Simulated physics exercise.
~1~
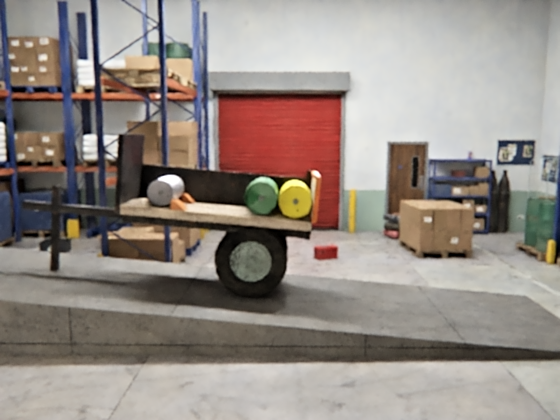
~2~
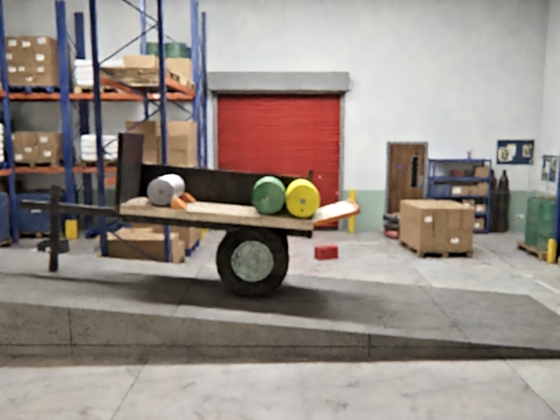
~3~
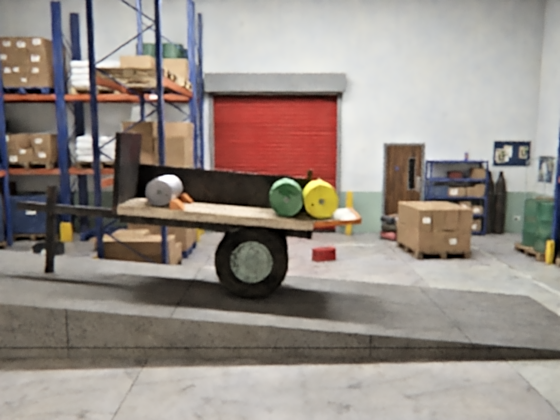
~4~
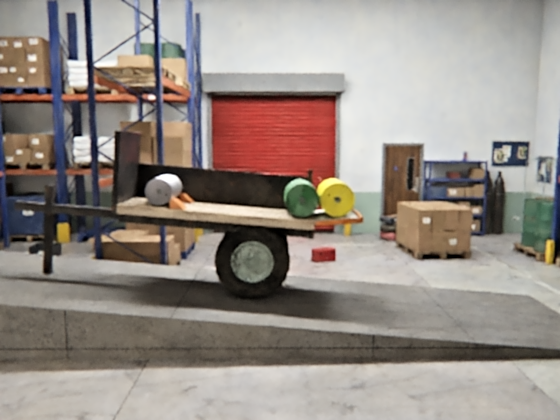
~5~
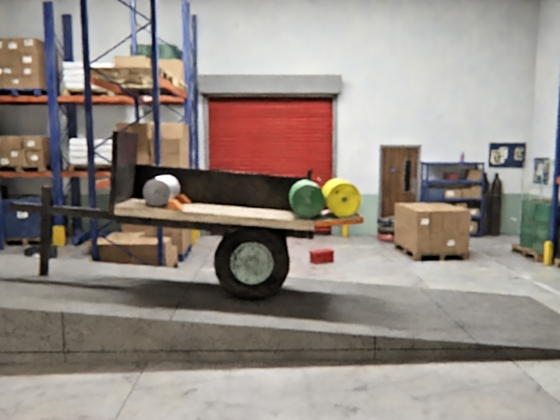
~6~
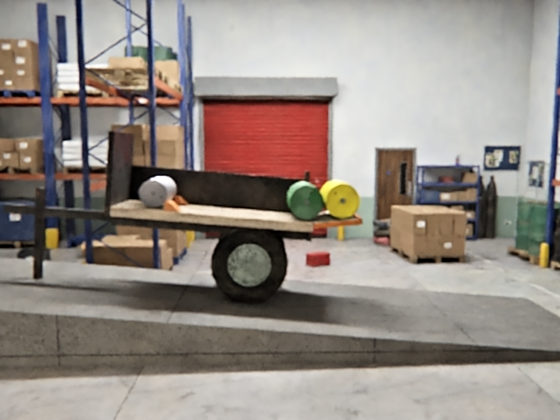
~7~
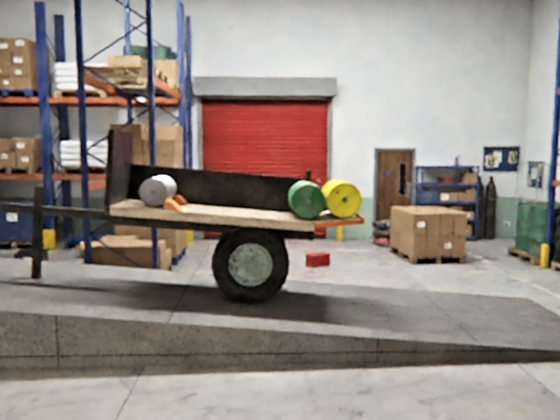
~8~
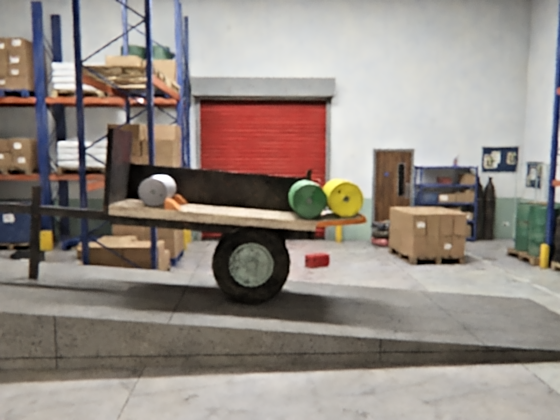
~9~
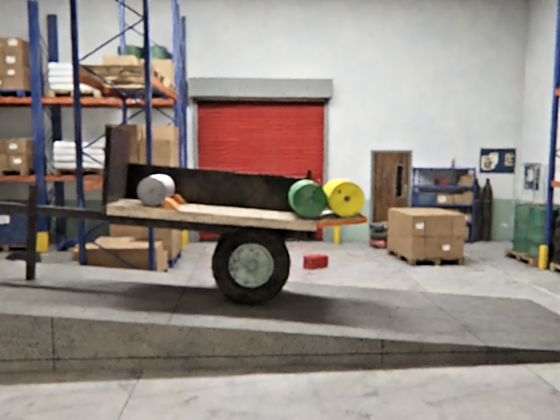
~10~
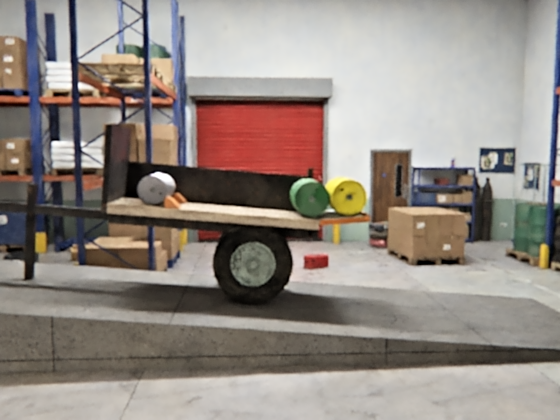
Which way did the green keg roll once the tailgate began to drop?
The green keg rolled a short way to the right, toward the lowered tailgate.
